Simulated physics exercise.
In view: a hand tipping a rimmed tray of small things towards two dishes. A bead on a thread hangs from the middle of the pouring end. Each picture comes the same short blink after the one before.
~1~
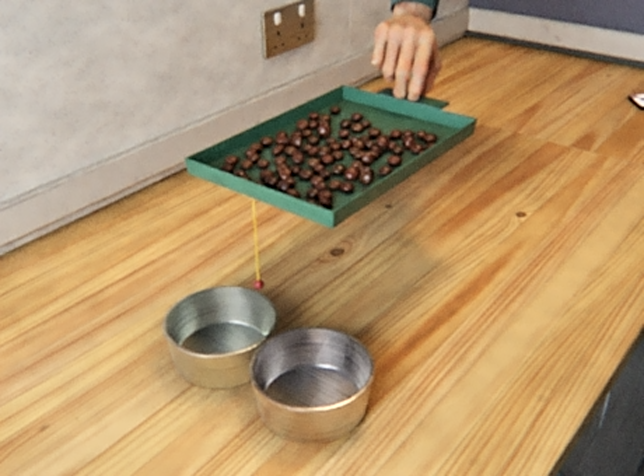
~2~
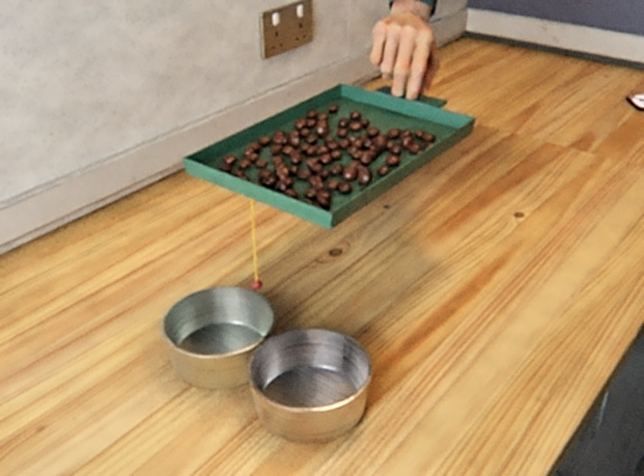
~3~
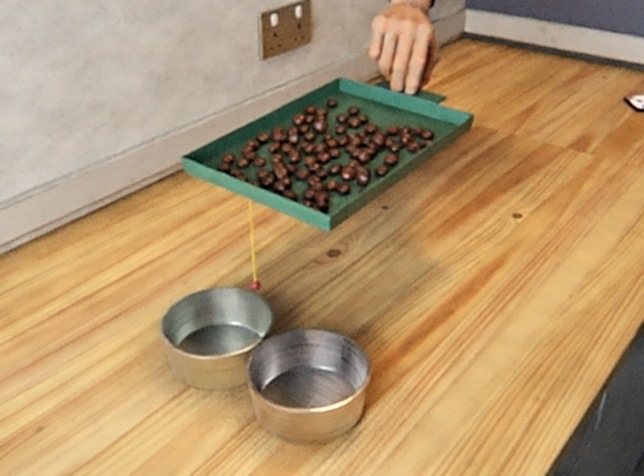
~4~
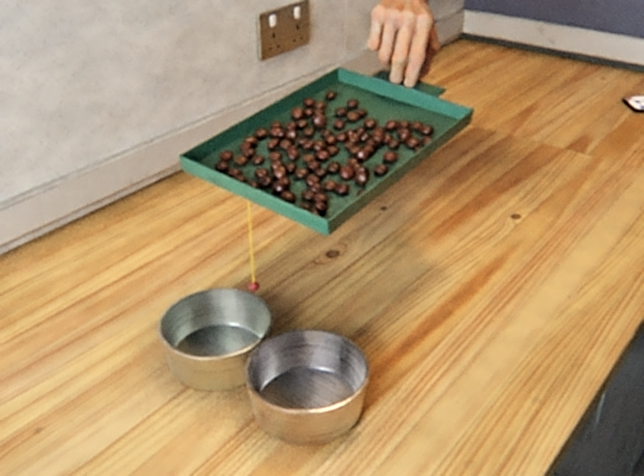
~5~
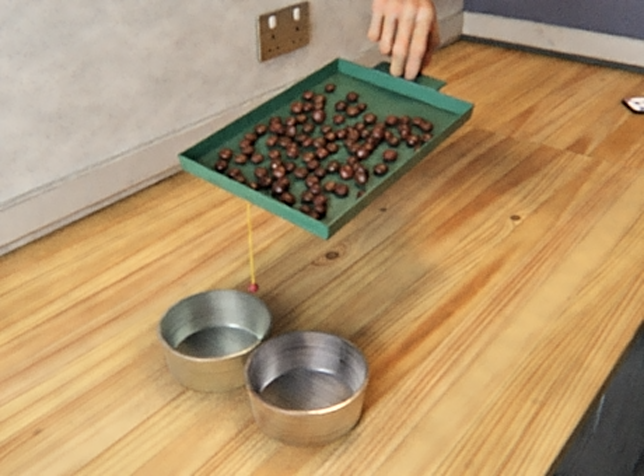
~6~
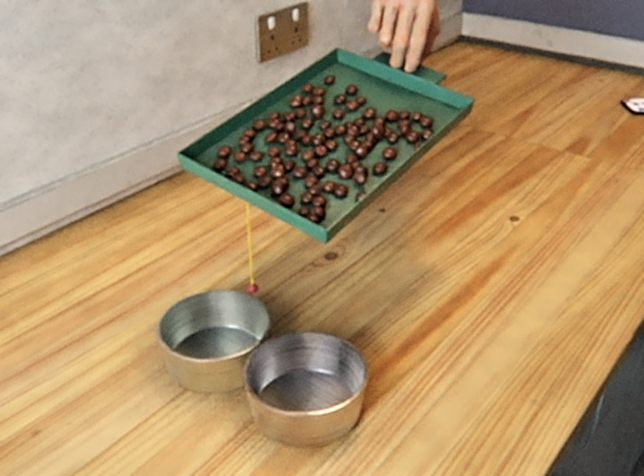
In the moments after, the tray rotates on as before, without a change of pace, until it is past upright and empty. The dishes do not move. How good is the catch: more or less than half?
Caught overall: Only the smaller part.
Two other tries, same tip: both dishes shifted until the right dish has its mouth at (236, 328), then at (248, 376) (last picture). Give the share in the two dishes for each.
Roughly 10 per cent, and 0 per cent.
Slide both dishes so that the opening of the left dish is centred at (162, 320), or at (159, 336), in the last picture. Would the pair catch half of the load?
At the first place below a half, at the second under half.
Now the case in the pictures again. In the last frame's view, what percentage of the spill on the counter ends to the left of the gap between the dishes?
Near 0 %.
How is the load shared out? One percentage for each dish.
Left dish: 0 %, right dish: 30 %.
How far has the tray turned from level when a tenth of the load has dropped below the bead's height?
Near 90 degrees.
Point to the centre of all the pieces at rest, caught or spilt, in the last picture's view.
Around (332, 364).
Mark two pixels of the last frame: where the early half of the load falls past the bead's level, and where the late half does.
Around (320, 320) and then (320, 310).
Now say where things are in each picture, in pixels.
In the first frame, corners of the pouring end at (188, 158) and (332, 211), level; middle of the load at (338, 155), flat chocolate drops; left dish at (182, 362); right dish at (273, 415); bead on its thread at (259, 284).
In the second frame, corners of the pouring end at (186, 158) and (330, 212), level; middle of the load at (336, 155).
In the third frame, corners of the pouring end at (184, 157) and (329, 215), tipped barely, lowest at the right corner; middle of the load at (334, 153).
In the fourth frame, corners of the pouring end at (182, 155) and (328, 219), tipped a little, lowest at the right corner; middle of the load at (333, 150).
In the fifth frame, corners of the pouring end at (181, 154) and (327, 224), tipped a little, lowest at the right corner; middle of the load at (333, 148).
In the sixth frame, corners of the pouring end at (179, 153) and (326, 229), tipped a little, lowest at the right corner; middle of the load at (332, 145); left dish at (175, 367); right dish at (267, 420).
Soon after the last picture, tray tipped steeply; all on the tray.
A little later, tray tipped right over; most on the tray; a small part in the right dish; a stray few outside both; a small part in the air.
Later still, tray tipped past a quarter turn; about a third in the right dish; about two thirds outside both.
At rest, tray tipped past a quarter turn; about a third in the right dish; none in the left dish; about two thirds outside both.
